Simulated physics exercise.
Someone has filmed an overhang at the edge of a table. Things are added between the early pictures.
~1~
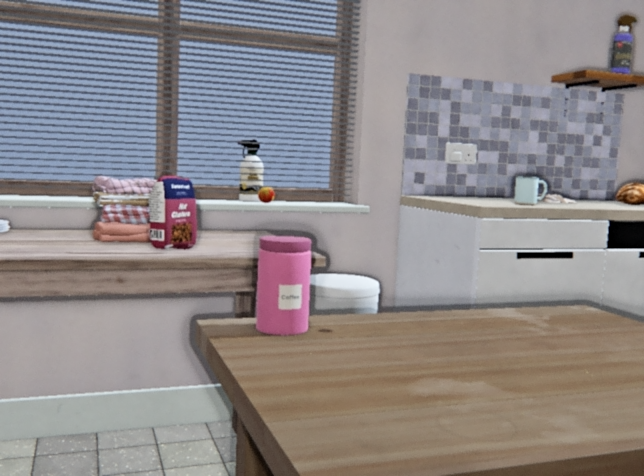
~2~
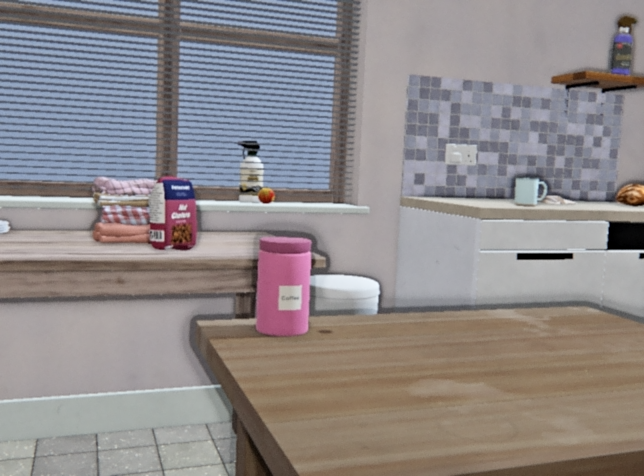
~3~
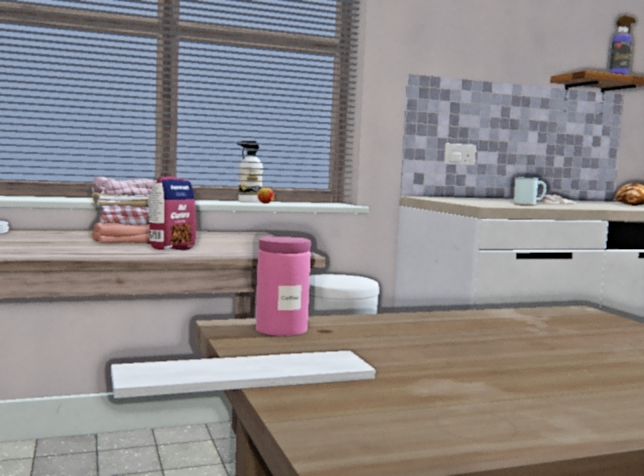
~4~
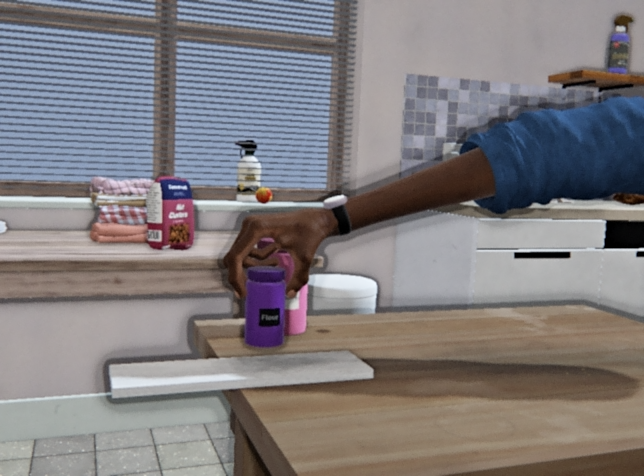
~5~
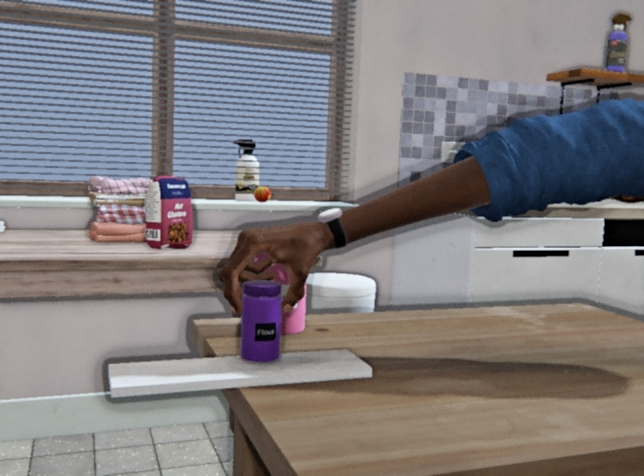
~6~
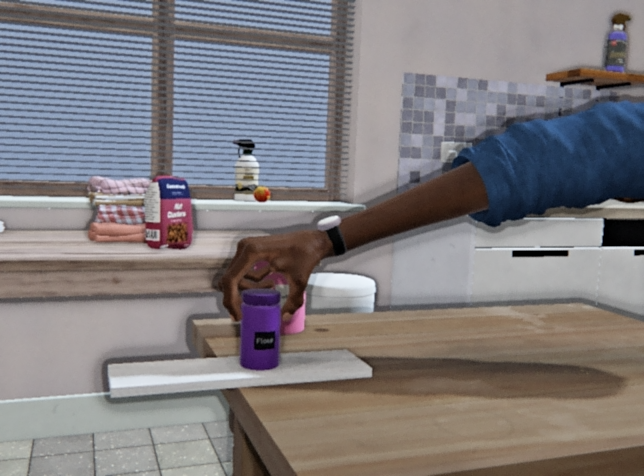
A white plank appeared jutting past the left edge of a wooden table near a pink canister, then a hand reached in from the right and lowered a purple shaker onto it, still holding on.
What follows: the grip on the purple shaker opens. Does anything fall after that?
In the end the plank keeps its balance.
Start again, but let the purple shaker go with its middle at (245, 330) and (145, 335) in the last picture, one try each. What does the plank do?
First, it stays on the table; second, it comes down.
Then, 0.20 s past the last view, nothing moves.
Then, 0.50 s past the last view, purple shaker resting near (261, 329).
Finally, all 3 still in place. Final places as the last picture's camera would see them, purple shaker near (261, 329). The plank stays on the table.
